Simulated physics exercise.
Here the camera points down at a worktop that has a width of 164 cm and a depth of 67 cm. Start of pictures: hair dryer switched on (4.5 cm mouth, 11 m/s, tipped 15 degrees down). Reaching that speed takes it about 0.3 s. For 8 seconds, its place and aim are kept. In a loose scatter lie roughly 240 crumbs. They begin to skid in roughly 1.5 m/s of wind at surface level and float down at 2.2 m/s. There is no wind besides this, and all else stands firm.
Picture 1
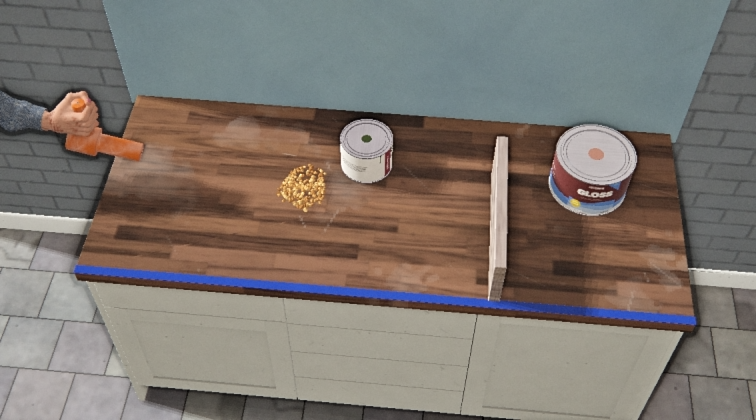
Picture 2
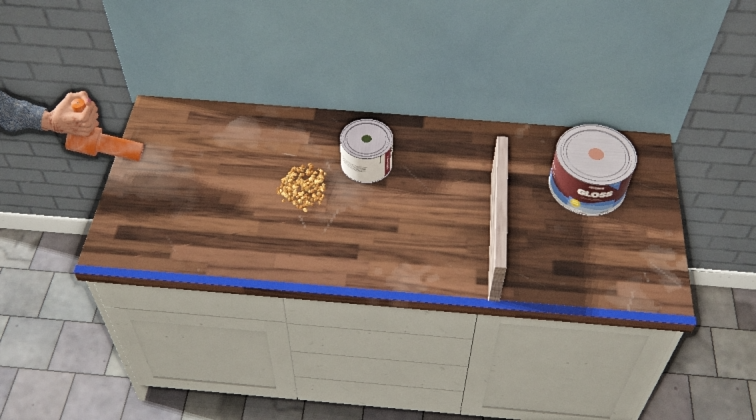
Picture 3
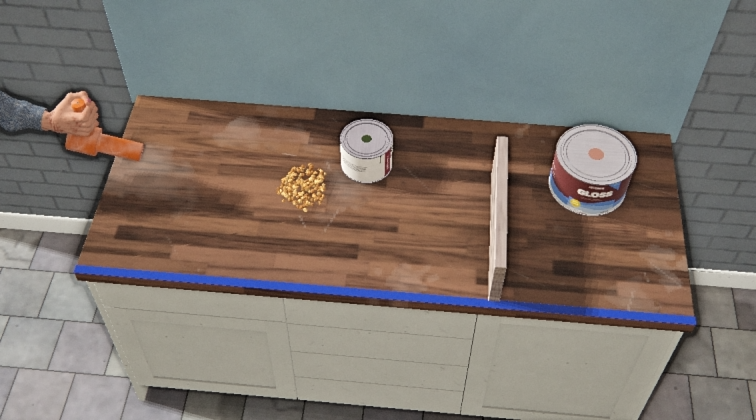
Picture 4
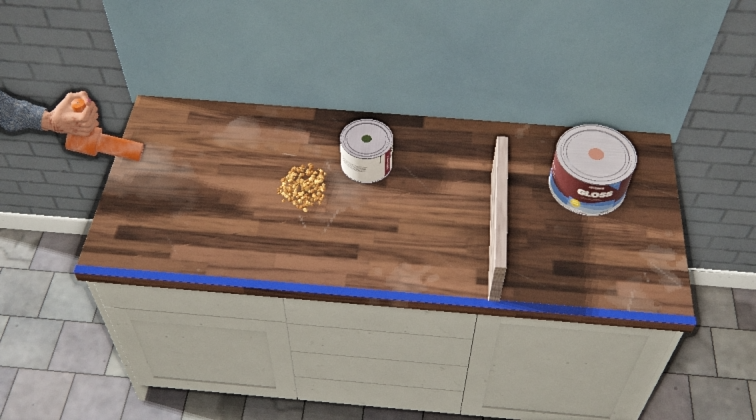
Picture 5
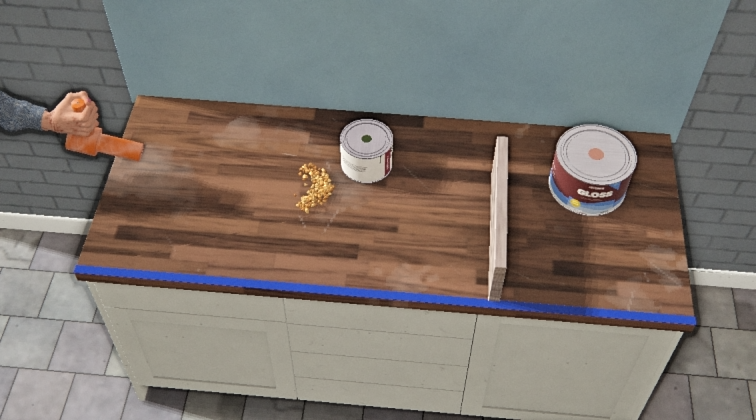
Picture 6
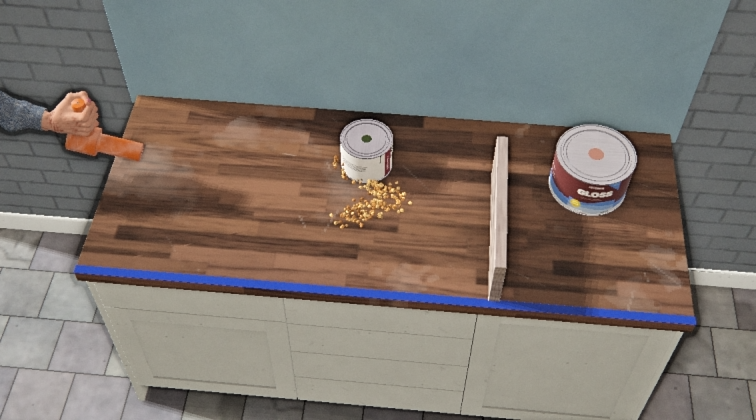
A pile of golden crumbs lies still on a wooden worktop while a hand at the left holds an orange hair dryer pointed towards it. The crumbs then begin shifting right, their left side clearing first, and spread into a loose scatter in front of the small tin, left of the upright board.
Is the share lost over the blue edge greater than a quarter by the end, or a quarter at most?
It ends up greater than a quarter.
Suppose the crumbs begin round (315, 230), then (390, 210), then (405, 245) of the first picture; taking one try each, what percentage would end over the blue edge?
First try near 90 %, second near 60 %, third near 80 %.
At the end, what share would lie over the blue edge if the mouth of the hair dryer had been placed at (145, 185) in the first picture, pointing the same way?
Then around 0 percent.
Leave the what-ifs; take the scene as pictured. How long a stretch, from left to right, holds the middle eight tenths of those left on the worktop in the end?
Looks like some 50 cm to me.
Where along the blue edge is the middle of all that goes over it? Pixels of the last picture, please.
At about (481, 307).
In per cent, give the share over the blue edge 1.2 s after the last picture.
About 20 %.
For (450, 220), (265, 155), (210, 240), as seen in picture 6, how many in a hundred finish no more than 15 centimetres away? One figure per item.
I would say some 20 %, 0 % and 0 % respectively.
Then, 1.2 s after the last picture, 77 % are on the move or not yet settled, 22 % are over the blue edge; the middle of those still in play is near (488, 208).
Then, 2.2 s after the last picture, 68 % are on the move or not yet settled, 29 % are over the blue edge; the middle of those still in play is near (487, 204).
Then, 4.1 s after the last picture, 56 % are on the move or not yet settled, 35 % are over the blue edge; the middle of those still in play is near (487, 204).
Then, 7.7 s after the last picture, at the end, 42 % are over the blue edge; the middle of those still in play is near (487, 204).
